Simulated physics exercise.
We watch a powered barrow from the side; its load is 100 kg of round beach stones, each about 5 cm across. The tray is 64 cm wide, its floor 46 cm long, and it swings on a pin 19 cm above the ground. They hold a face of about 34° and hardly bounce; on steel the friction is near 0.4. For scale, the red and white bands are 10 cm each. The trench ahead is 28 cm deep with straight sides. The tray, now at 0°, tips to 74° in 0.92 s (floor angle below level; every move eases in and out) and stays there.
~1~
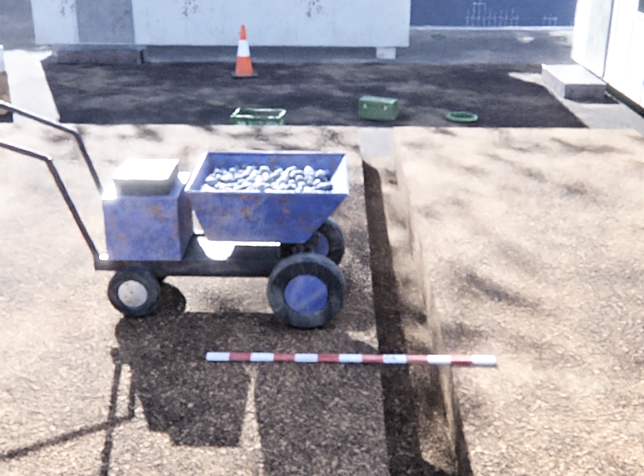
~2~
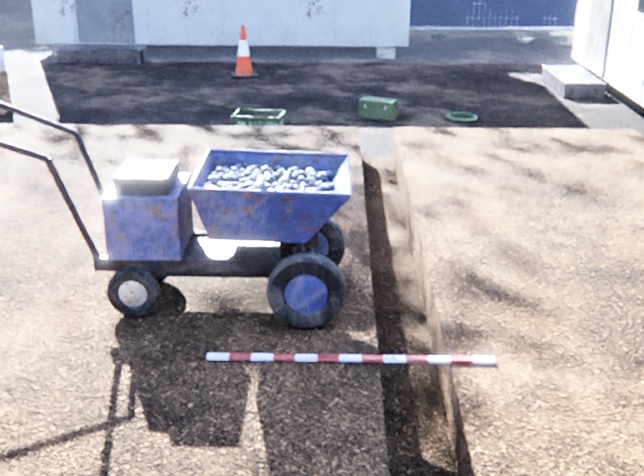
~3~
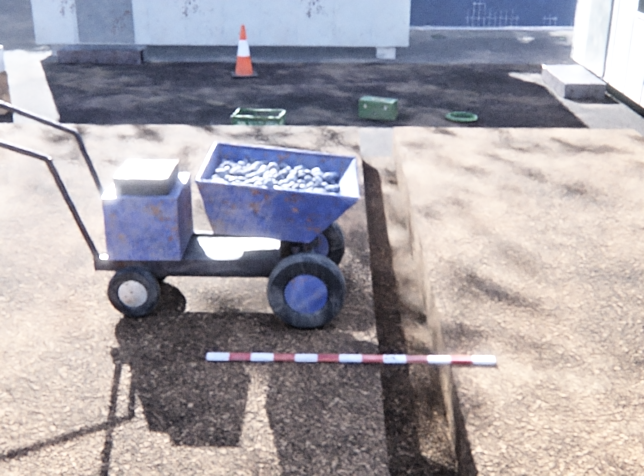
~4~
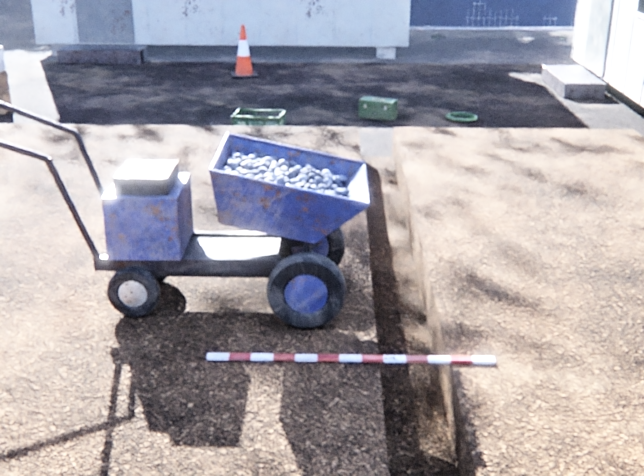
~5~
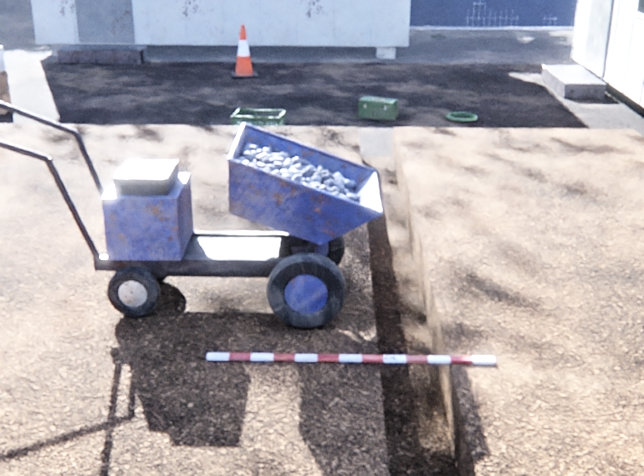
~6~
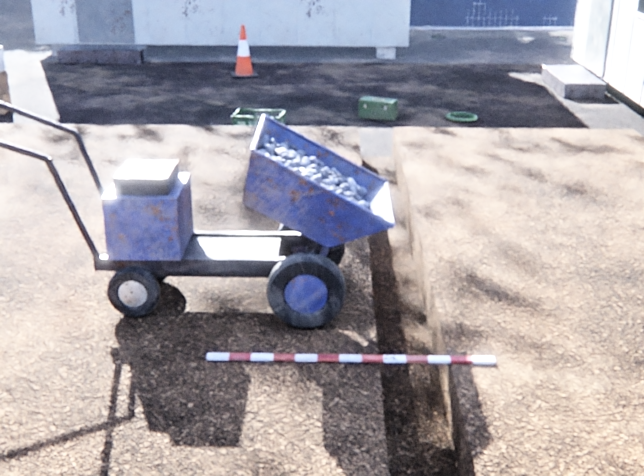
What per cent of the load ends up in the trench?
Some 34 per cent of it.
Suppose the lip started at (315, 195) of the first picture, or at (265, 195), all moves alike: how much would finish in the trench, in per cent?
Near 75 per cent from the first place, 80 from the second.
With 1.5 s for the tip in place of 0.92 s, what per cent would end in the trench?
In that case some 40 per cent.
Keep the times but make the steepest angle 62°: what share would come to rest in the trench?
It would be near 45 per cent.
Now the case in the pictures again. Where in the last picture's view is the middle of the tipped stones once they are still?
Their middle is at about (464, 298).
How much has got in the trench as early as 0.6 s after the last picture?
About 10 per cent by then.
Then, 0.3 s after the last picture the floor is at 62°, 100 % in the tray; the foremost stones are at (418, 255).
Then, 0.6 s after the last picture the floor is at 74°, 52 % in the tray, 10 % in the trench, 38 % past the trench; the foremost stones are at (507, 298).
Then, 1.0 s after the last picture the floor is at 74°, 11 % in the tray, 22 % in the trench, 67 % past the trench; the foremost stones are at (617, 298).
Then, 2.9 s after the last picture the floor is at 74°, 0 % in the tray, 34 % in the trench, 66 % past the trench; the foremost stones are past the picture's edge.
